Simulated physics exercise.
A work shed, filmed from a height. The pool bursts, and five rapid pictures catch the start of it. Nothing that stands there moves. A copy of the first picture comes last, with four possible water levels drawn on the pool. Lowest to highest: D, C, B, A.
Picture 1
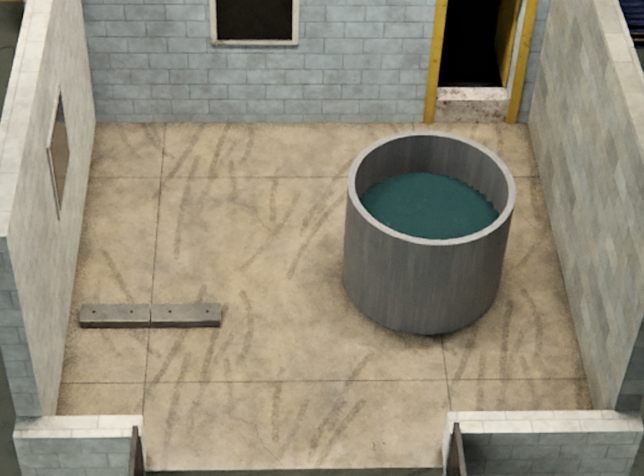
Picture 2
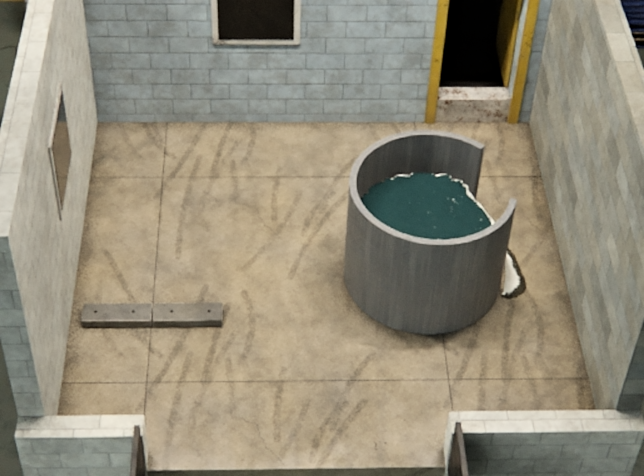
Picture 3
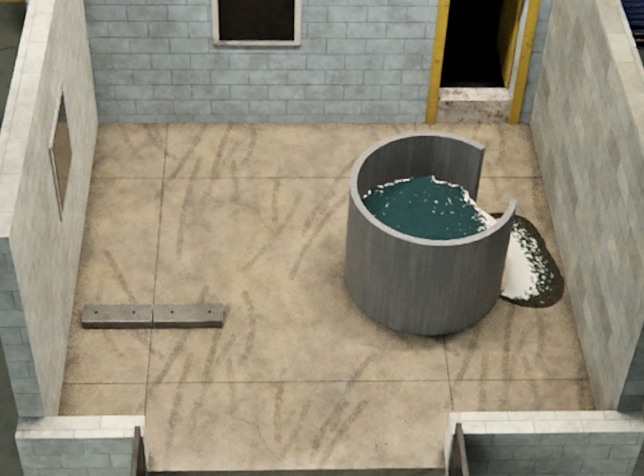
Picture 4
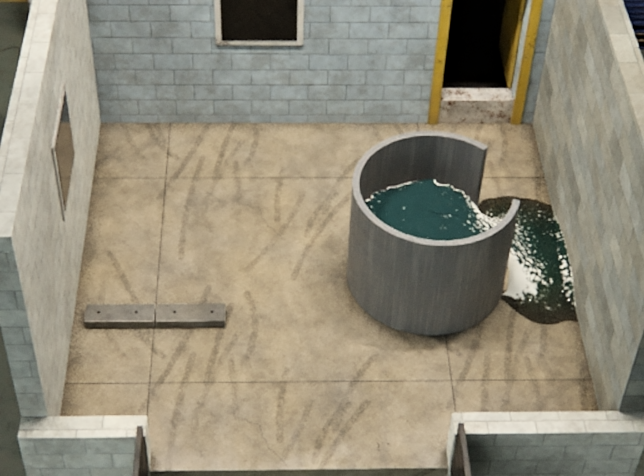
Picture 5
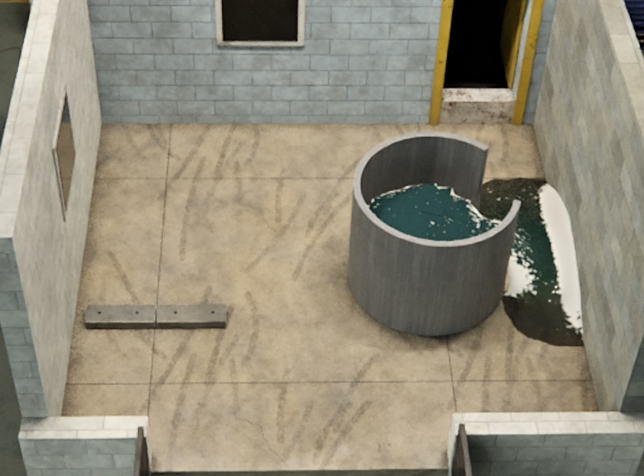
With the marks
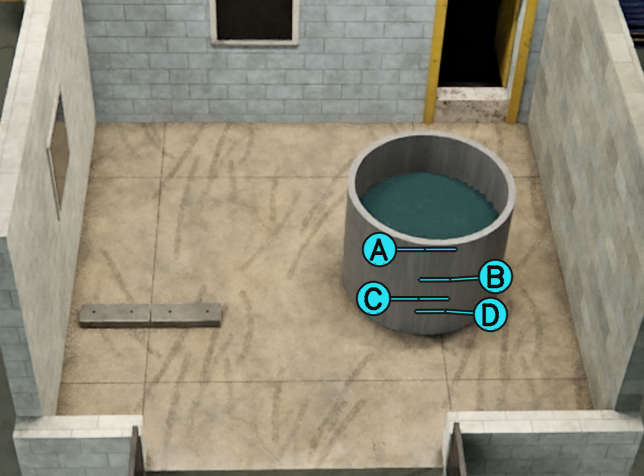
Teal water pouring through a gap that opens in the right side of a round grey tank, spreading to the right-hand wall.
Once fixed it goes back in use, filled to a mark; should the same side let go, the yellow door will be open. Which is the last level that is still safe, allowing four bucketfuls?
The limit is B.
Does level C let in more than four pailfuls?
No, not at all.
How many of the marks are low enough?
Three of them.
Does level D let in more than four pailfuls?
No, not at all.
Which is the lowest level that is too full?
That is level A.
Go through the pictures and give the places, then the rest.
The first frame shows water in the pool at rest, its middle at (427, 223); foot of the yellow doorway at (469, 122); open gate at (296, 410).
The second frame shows front seen at (512, 290), 1 % of the ground wet.
The third frame shows front seen at (552, 295), 4 % of the ground wet.
The fourth frame shows front seen at (575, 312), 6 % of the ground wet.
The fifth frame shows front seen at (547, 184), 8 % of the ground wet.
On the marked copy, A at (439, 249); B at (435, 279); C at (432, 298); D at (431, 311); from the bottom up D, C, B, A.
With A, about 11 bucketfuls get in.
With B, a bucket or two gets in.
With C, nothing gets over.
With D, nothing gets over.
